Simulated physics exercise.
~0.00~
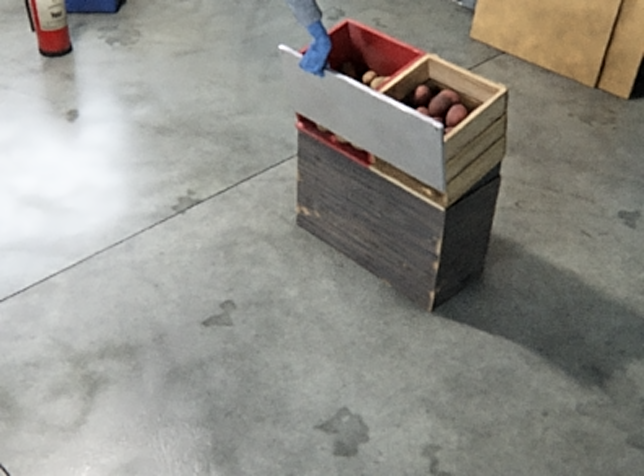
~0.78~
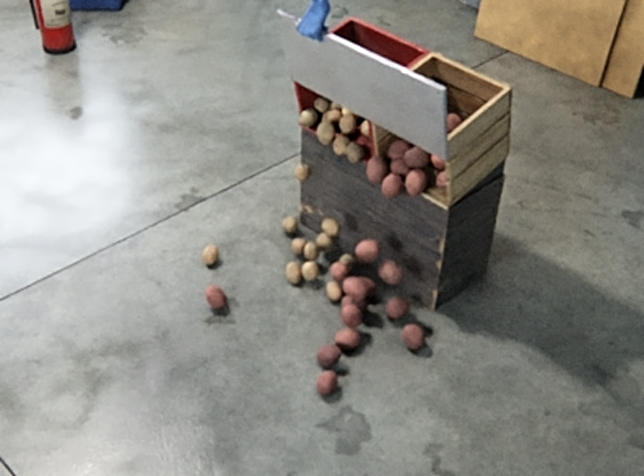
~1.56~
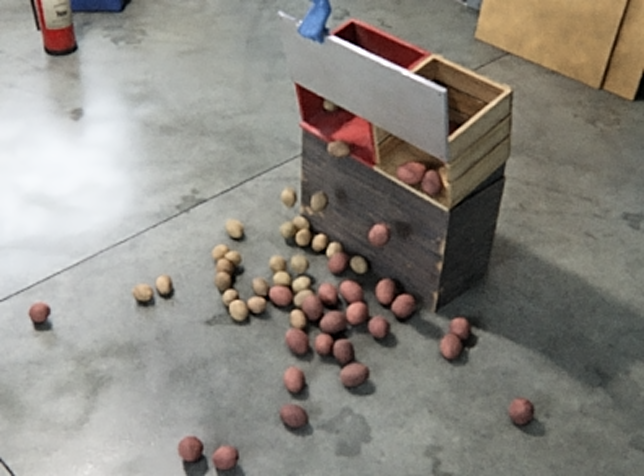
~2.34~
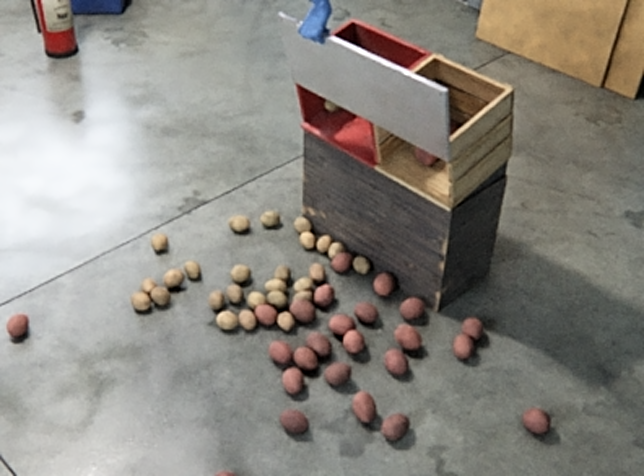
A pale sliding gate, held by a blue-gloved hand, closes the front of two side-by-side hoppers, one red and one wooden, set on a dark wooden base on a concrete floor. The hand draws the gate upward, and potatoes pour out beneath it, tan ones from the red hopper and red ones from the wooden one. They tumble down the front of the base and scatter across the floor, some rolling far to the left and toward the bottom. The flow thins to a few stragglers. At the end, most potatoes lie spread over the concrete, while a few remain visible inside the hoppers beneath the raised gate.
